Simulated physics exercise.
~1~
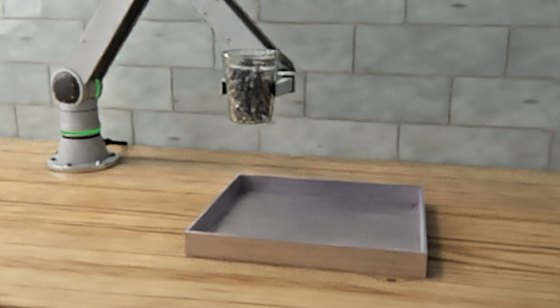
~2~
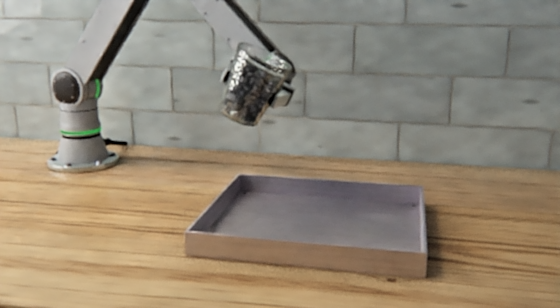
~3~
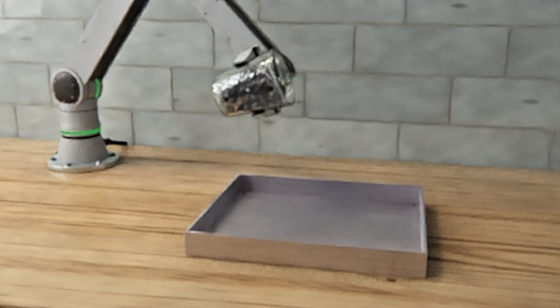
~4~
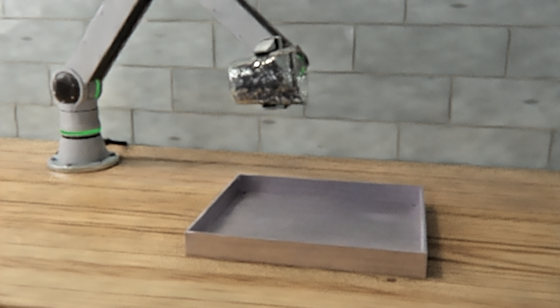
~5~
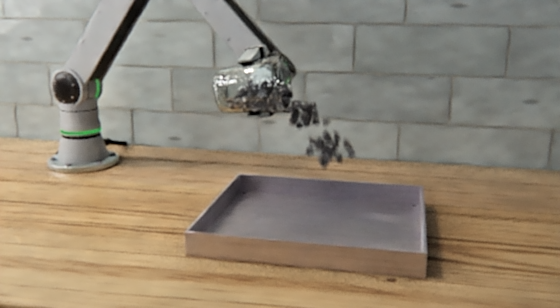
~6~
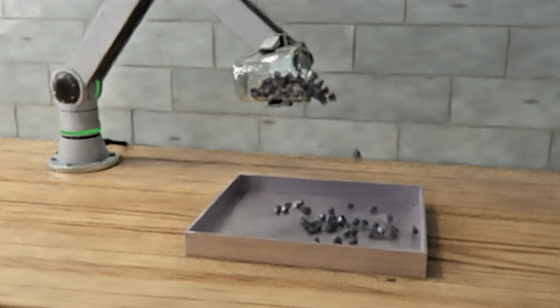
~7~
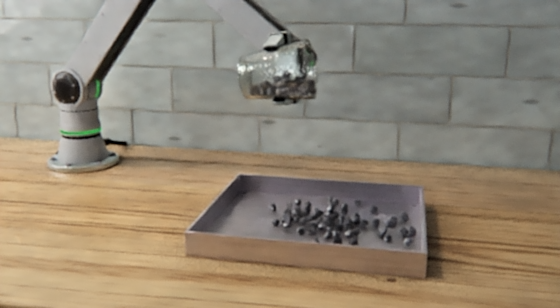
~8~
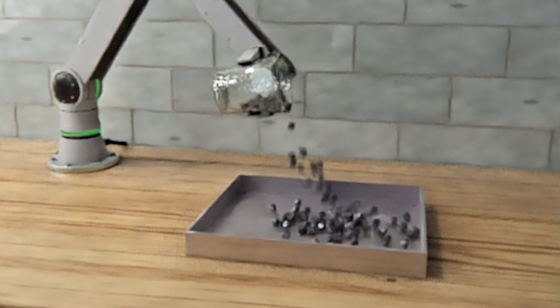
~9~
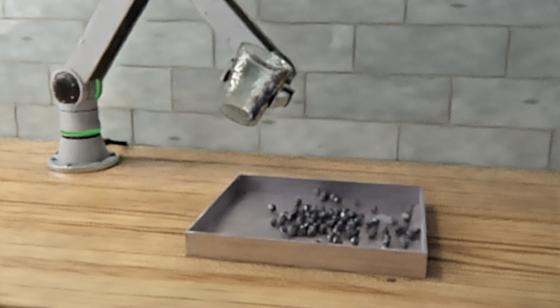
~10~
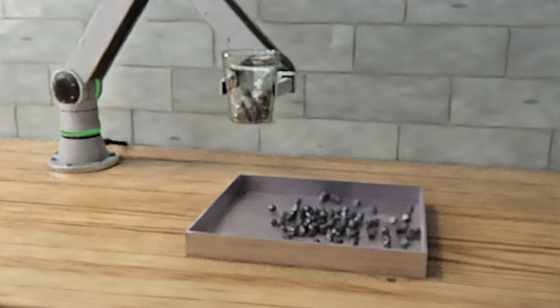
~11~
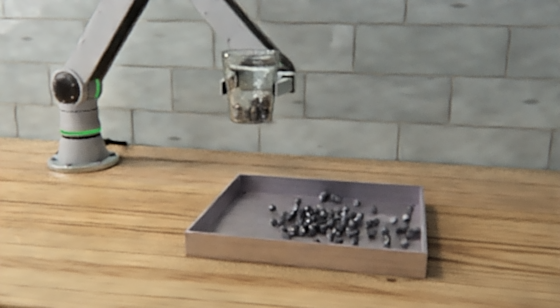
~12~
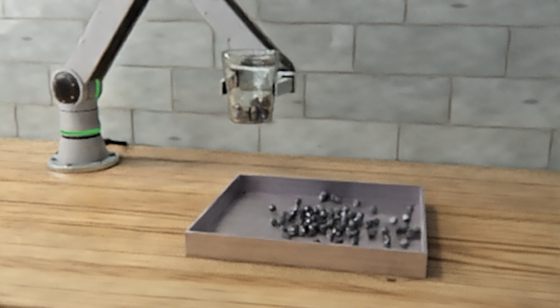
A robotic arm tipped a clear tumbler of small dark pebbles to the right over a shallow grey tray, spilling them in bursts, then turned it upright again, leaving most of the pebbles scattered in the tray and some in the tumbler.
